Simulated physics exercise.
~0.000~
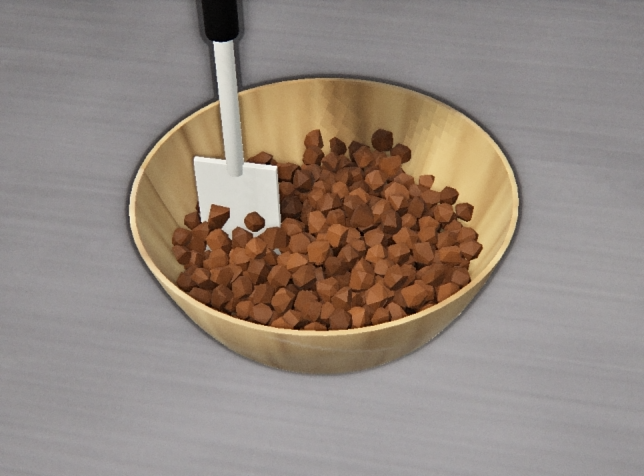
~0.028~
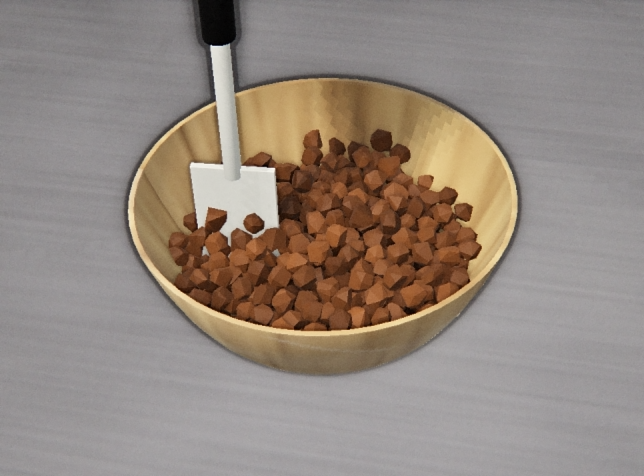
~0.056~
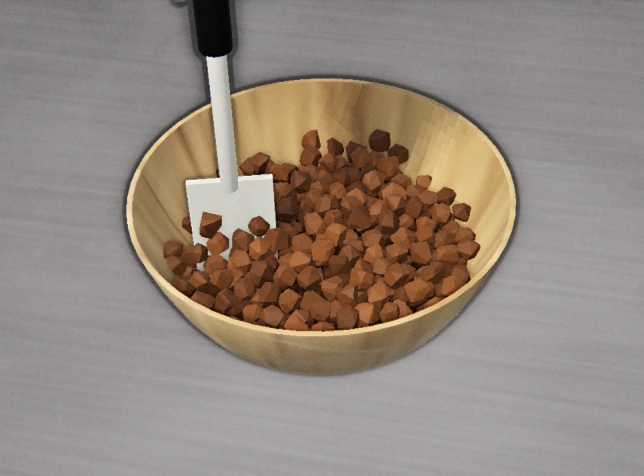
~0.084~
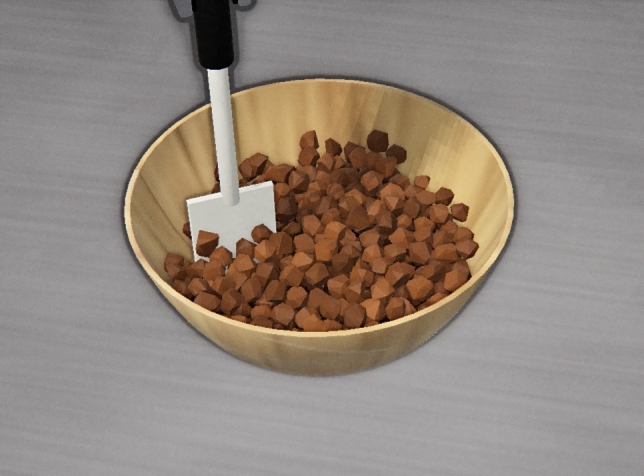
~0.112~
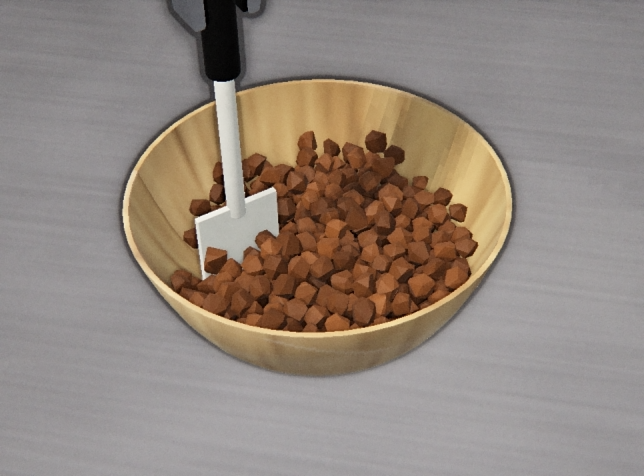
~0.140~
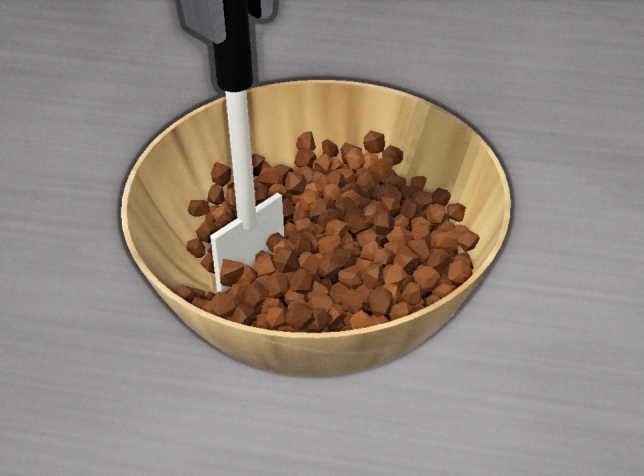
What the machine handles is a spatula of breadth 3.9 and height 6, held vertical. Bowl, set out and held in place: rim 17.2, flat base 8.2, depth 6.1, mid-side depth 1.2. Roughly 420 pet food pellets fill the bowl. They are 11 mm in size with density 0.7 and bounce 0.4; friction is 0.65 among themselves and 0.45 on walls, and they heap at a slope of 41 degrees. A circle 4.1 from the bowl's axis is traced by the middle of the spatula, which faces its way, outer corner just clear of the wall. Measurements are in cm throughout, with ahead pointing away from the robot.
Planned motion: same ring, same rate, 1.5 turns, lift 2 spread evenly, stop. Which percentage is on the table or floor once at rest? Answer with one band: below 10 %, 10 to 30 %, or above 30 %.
10 to 30 %.
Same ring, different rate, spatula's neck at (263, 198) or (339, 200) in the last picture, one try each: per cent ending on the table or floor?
Some 25 and 45 per cent respectively.
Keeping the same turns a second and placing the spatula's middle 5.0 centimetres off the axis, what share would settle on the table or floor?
That would make it around 15 percent.
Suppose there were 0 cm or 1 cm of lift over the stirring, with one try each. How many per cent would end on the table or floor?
That gives about 25 per cent and 20 per cent, in order.
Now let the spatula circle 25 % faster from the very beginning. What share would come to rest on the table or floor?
That would be some 20 percent.
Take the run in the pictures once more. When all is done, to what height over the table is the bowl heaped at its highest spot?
I'd guess close to 6.5 centimetres.
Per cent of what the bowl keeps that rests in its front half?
About 50 %.
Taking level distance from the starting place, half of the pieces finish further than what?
Roughly 8 cm.
By 0.55 s, 246° round, highest piece 9 above the table; 387 in the bowl, 26 on the table or floor, 12 in flight or on the tool.
By 0.95 s, 76° round, highest piece 8 above the table; 365 in the bowl, 57 on the table or floor, 3 in flight or on the tool.
By 1.35 s, 180° round, highest piece 7 above the table; 360 in the bowl, 65 on the table or floor.
By 2.05 s, 180° round, highest piece 7 above the table; 360 in the bowl, 65 on the table or floor.
Final count, 360 in the bowl, 65 on the table or floor. That is 15 % on the table or floor.
